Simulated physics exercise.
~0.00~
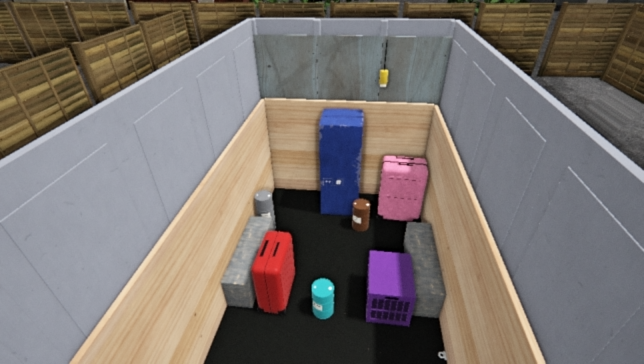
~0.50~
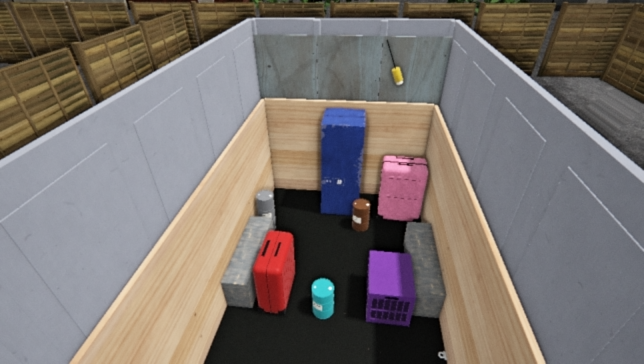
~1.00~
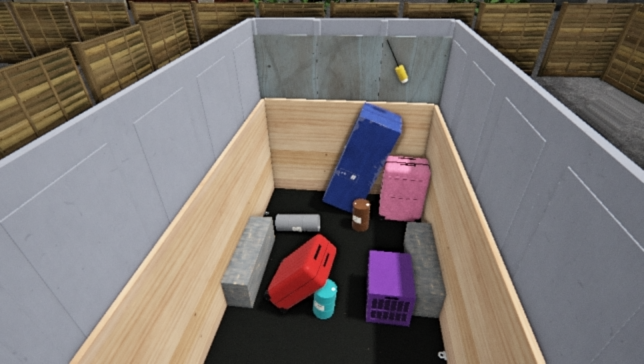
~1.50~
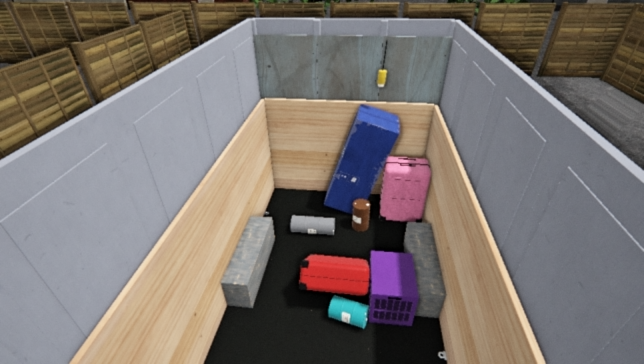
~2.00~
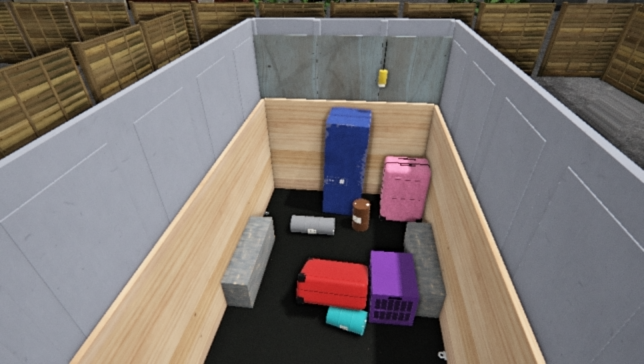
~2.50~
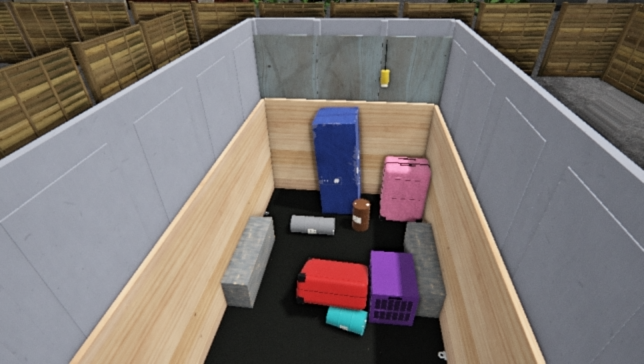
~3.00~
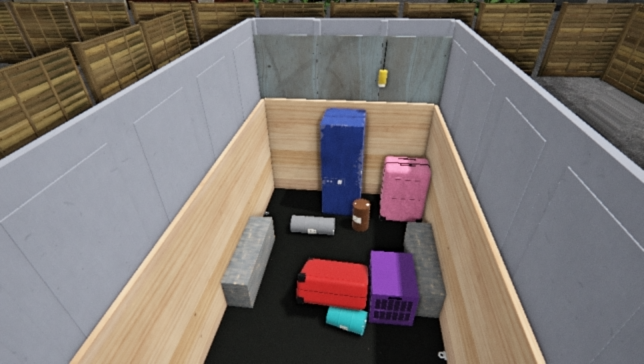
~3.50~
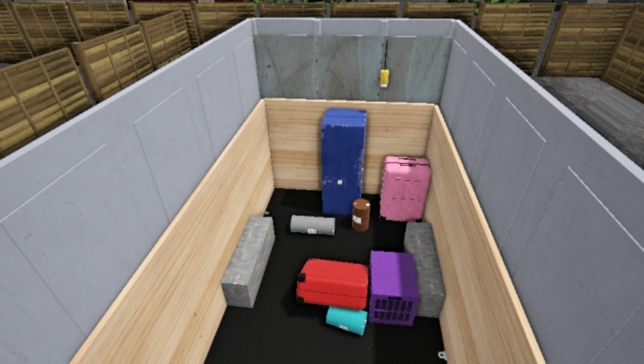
The tall blue box tilted to the right while the grey canister, the red case and then the turquoise canister toppled onto their sides; the box rocked back upright, and the pink case, brown canister and purple chest stayed standing in the load bay.
